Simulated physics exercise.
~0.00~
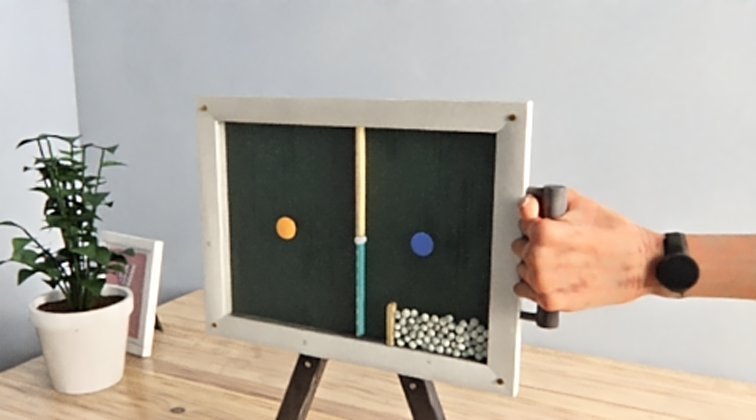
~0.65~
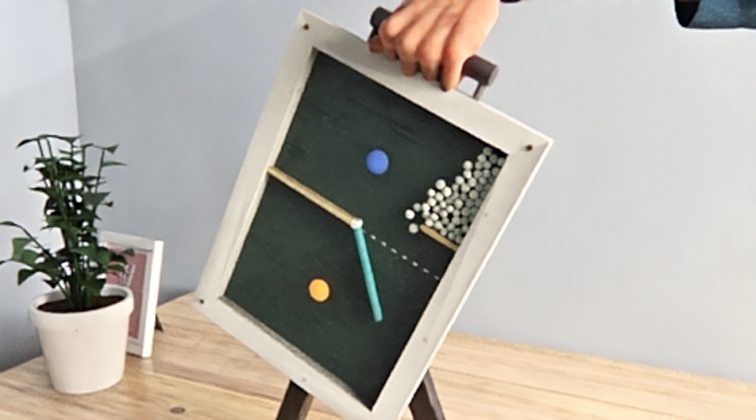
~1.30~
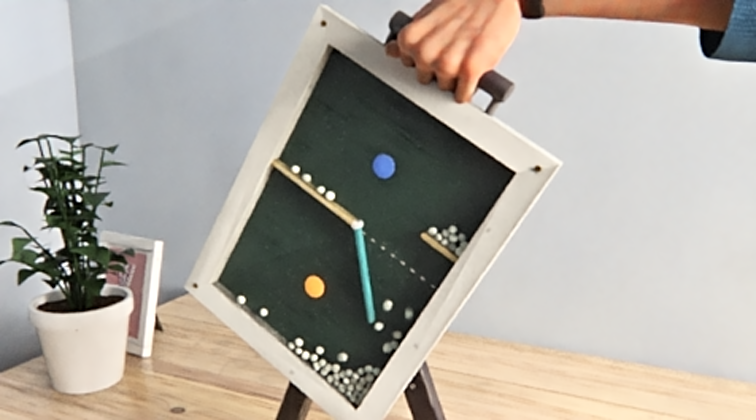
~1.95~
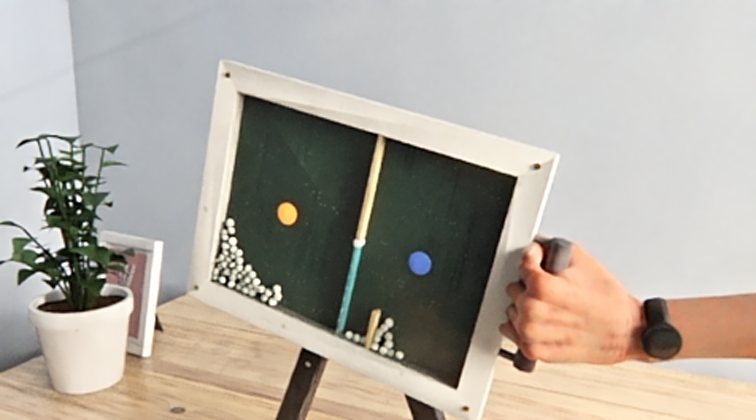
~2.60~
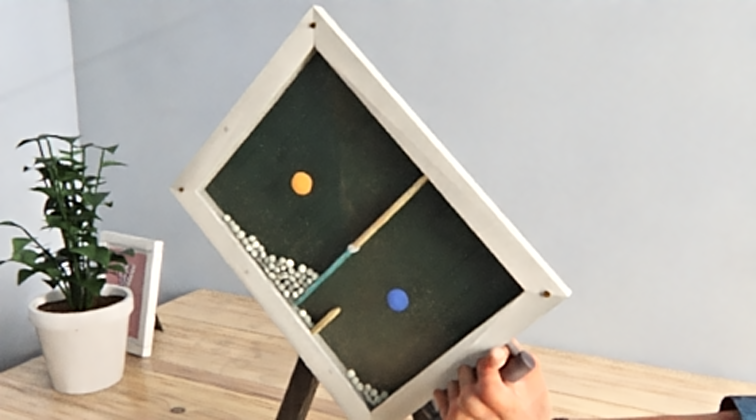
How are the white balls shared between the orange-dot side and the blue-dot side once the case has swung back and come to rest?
Most of the balls end up on the side with the orange dot. A smaller but still noticeable share lies on the side with the blue dot.
